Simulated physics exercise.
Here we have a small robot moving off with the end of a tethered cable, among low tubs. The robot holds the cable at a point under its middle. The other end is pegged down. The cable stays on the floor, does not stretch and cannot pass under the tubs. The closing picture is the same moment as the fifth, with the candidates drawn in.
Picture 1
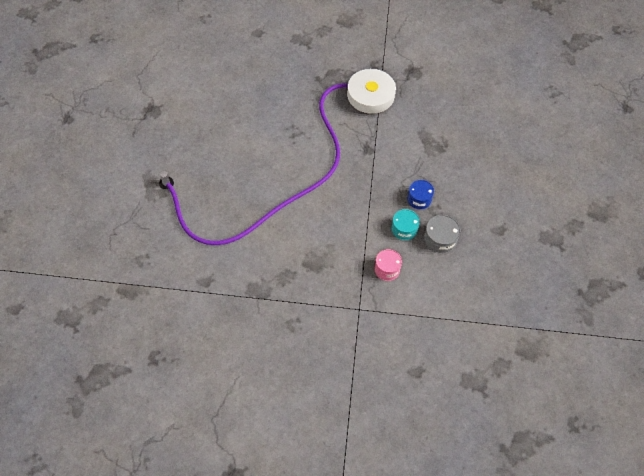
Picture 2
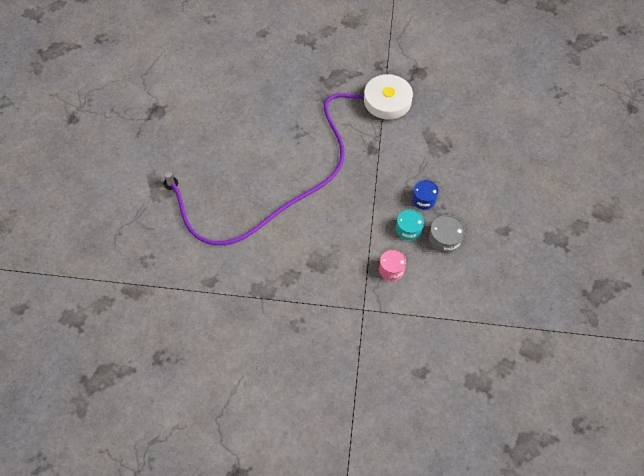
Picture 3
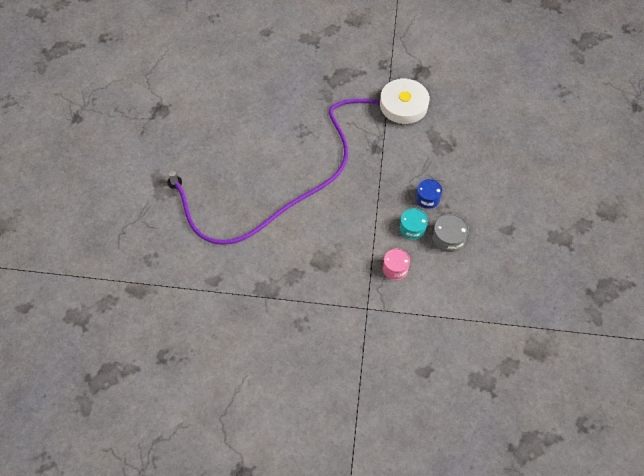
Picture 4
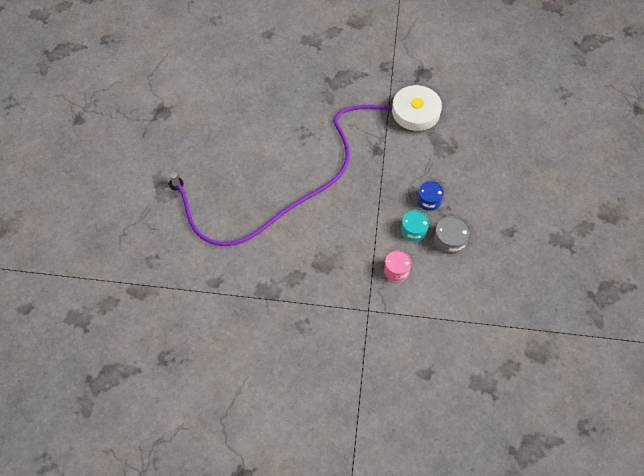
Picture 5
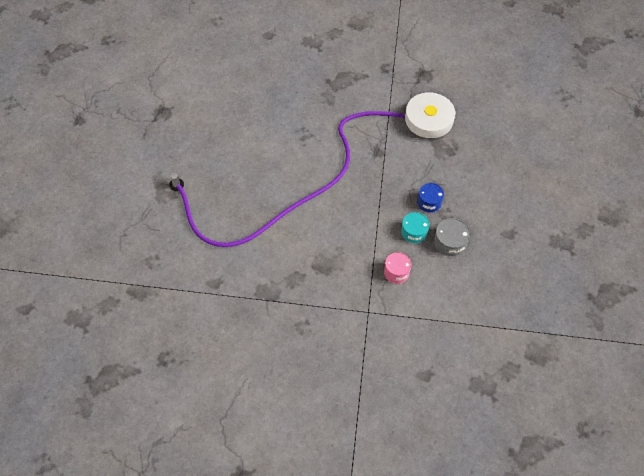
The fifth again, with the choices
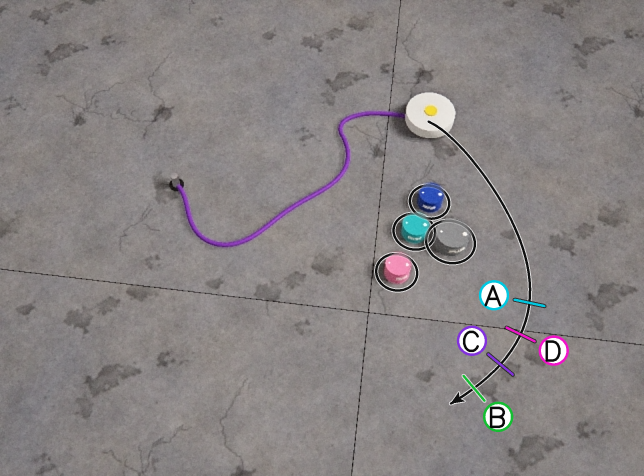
At the start, a round white robot with a yellow centre sits at the top of a grey floor, a purple cable curving from it to a peg at left, above four small tubs. The robot then moves right and slightly down, drawing the cable's near end along, while the tubs stay put.
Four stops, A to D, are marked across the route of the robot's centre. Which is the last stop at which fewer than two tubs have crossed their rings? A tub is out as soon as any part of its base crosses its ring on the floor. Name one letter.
Up to mark A.
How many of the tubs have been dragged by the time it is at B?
Four.
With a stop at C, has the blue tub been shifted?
By then, yes.
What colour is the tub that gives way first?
Blue.
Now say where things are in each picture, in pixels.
Peg (165, 179); turquoise tub (405, 225); grey tub (442, 234), in the first picture.
Robot (388, 98); pink tub (392, 266), in the second picture.
Robot (404, 102); turquoise tub (414, 224), in the third picture.
Robot (417, 109); blue tub (430, 196), in the fourth picture.
Robot (430, 116); peg (175, 180); turquoise tub (415, 228); grey tub (452, 237), in the fifth picture.
On the copy, A at (529, 303); B at (474, 388); C at (501, 364); D at (521, 334); the route from (429, 122) via (525, 257) to (451, 404).
On A. First, robot (483, 167).
Then, robot (521, 233).
Finally, robot (532, 299); blue tub (429, 203); none over the rings.
By contrast, B has four over the rings; C has three over the rings; D has two over the rings.
